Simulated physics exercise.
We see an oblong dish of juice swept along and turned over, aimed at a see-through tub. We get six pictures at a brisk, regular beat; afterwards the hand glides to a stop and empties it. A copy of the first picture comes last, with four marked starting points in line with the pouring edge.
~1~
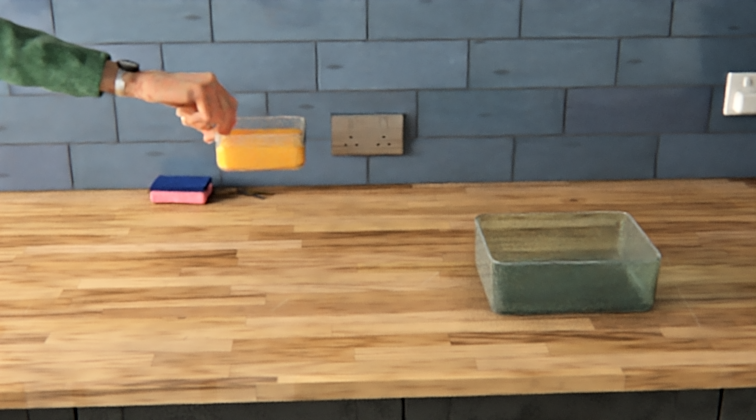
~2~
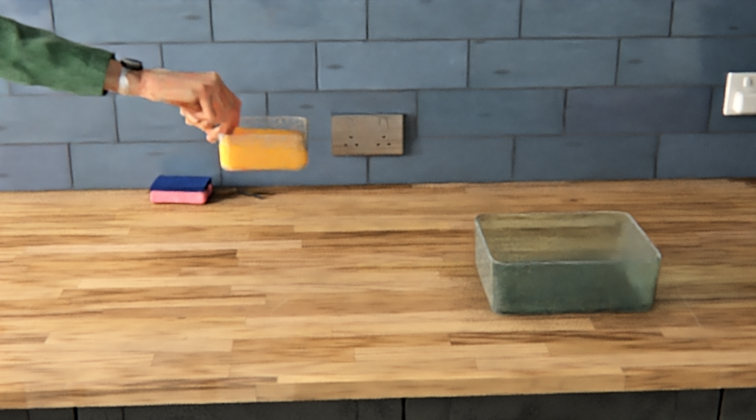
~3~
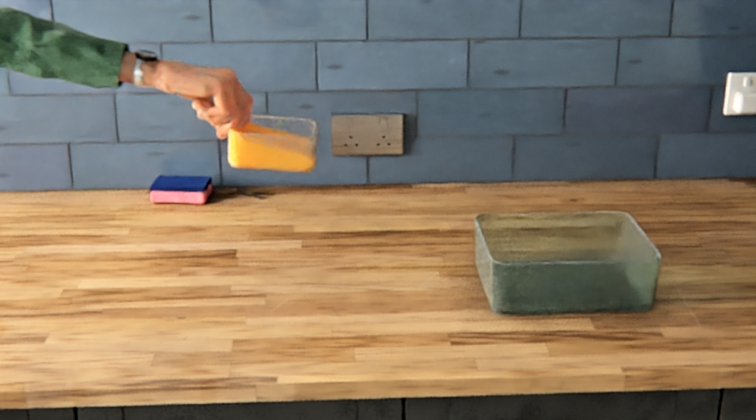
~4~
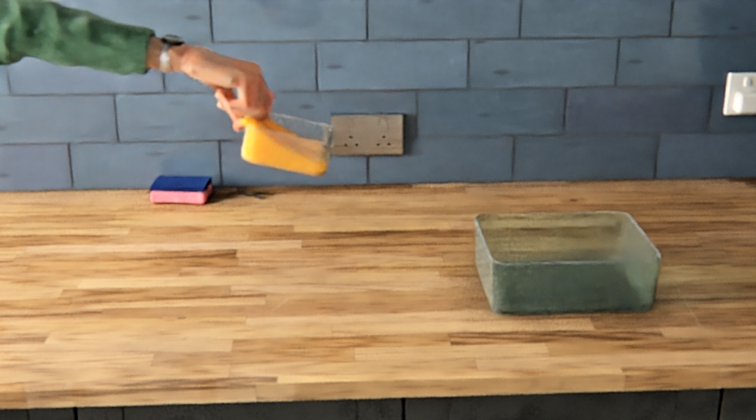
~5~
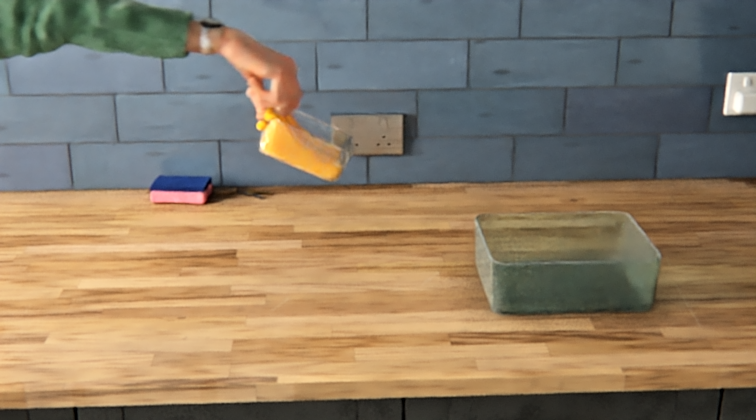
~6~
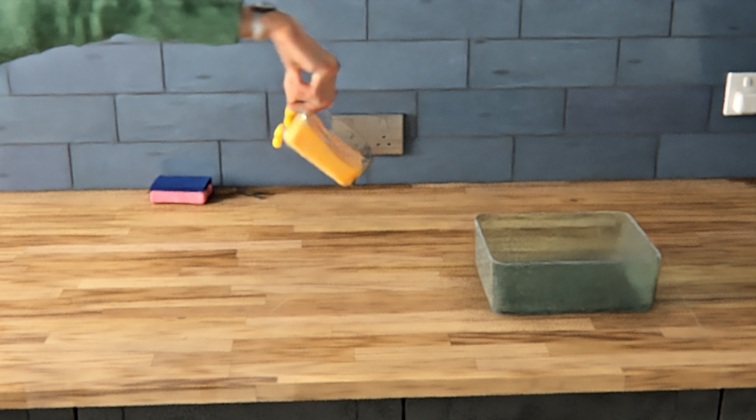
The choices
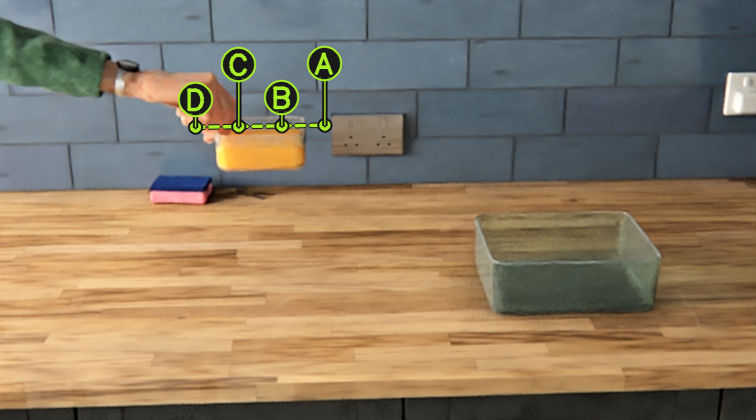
On a wooden kitchen counter, a hand in a green sleeve carried a clear dish of orange liquid rightward toward a see-through tub, gradually tilting it until some liquid slopped over the rim.
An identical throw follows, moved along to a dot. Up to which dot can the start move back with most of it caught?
B is the one.
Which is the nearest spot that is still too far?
The answer is C.
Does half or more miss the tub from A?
No, not at all.
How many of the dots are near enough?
Two of the four.
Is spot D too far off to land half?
Yes.
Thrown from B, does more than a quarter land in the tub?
Yes, it does.
On the marked copy, A at (324, 125); B at (281, 125); C at (238, 126); D at (195, 127).
With A, about 70 % lands in the tub, 8 % falls short and 23 % goes beside or beyond.
With B, about 71 % lands in the tub, 16 % falls short and 13 % goes beside or beyond.
With C, about 7 % lands in the tub, 85 % falls short and 8 % goes beside or beyond.
With D, about 0 % lands in the tub, 97 % falls short and 3 % goes beside or beyond.
